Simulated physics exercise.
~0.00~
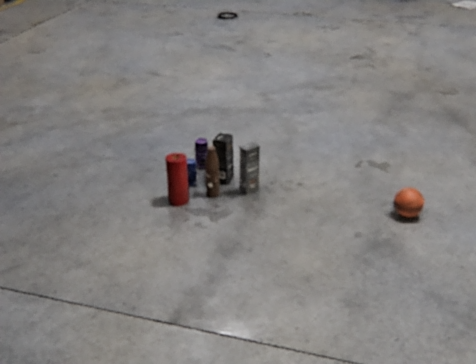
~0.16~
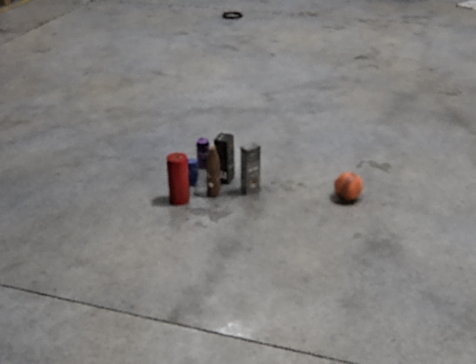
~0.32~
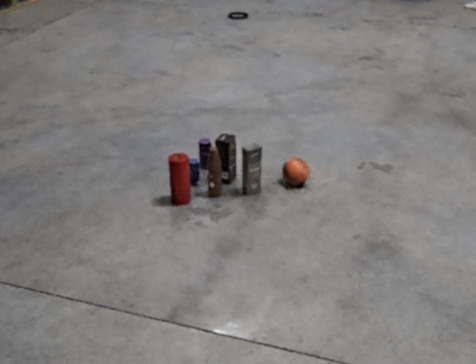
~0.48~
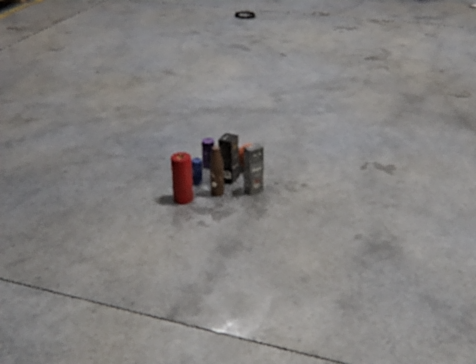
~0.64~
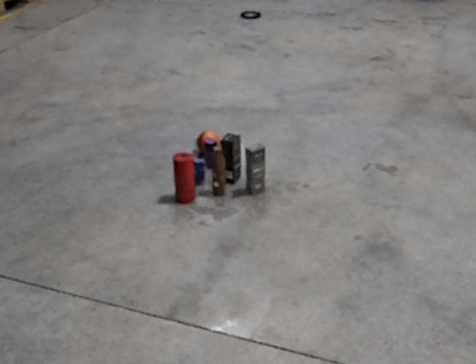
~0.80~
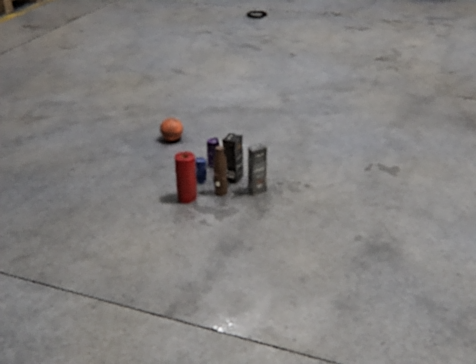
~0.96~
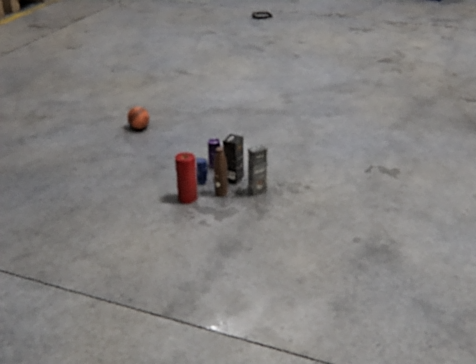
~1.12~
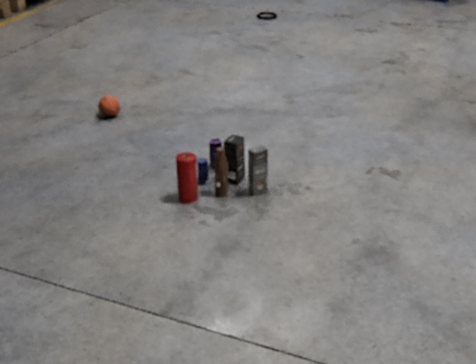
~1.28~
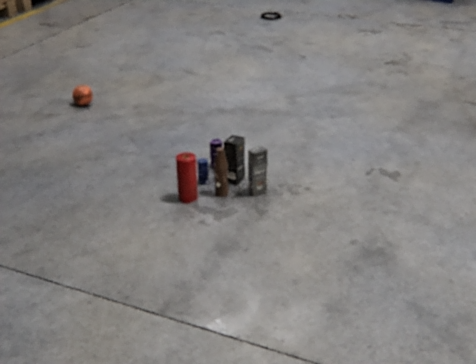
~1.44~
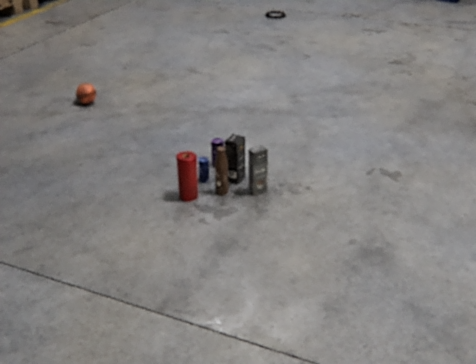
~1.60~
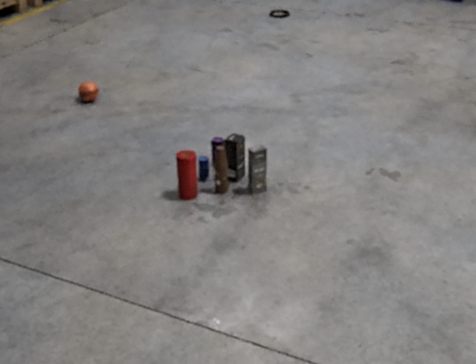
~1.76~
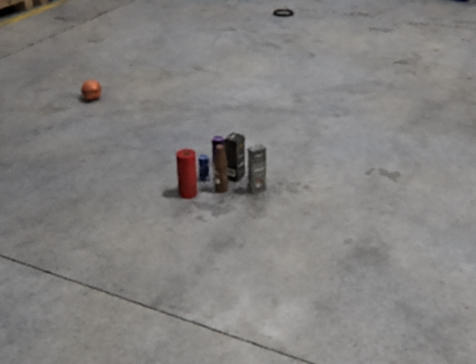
An orange ball rolled left across a grey concrete floor, passed behind a small group of upright cans, cartons and a brown bottle without knocking any over, then came to rest farther back on the left, with everything still standing.
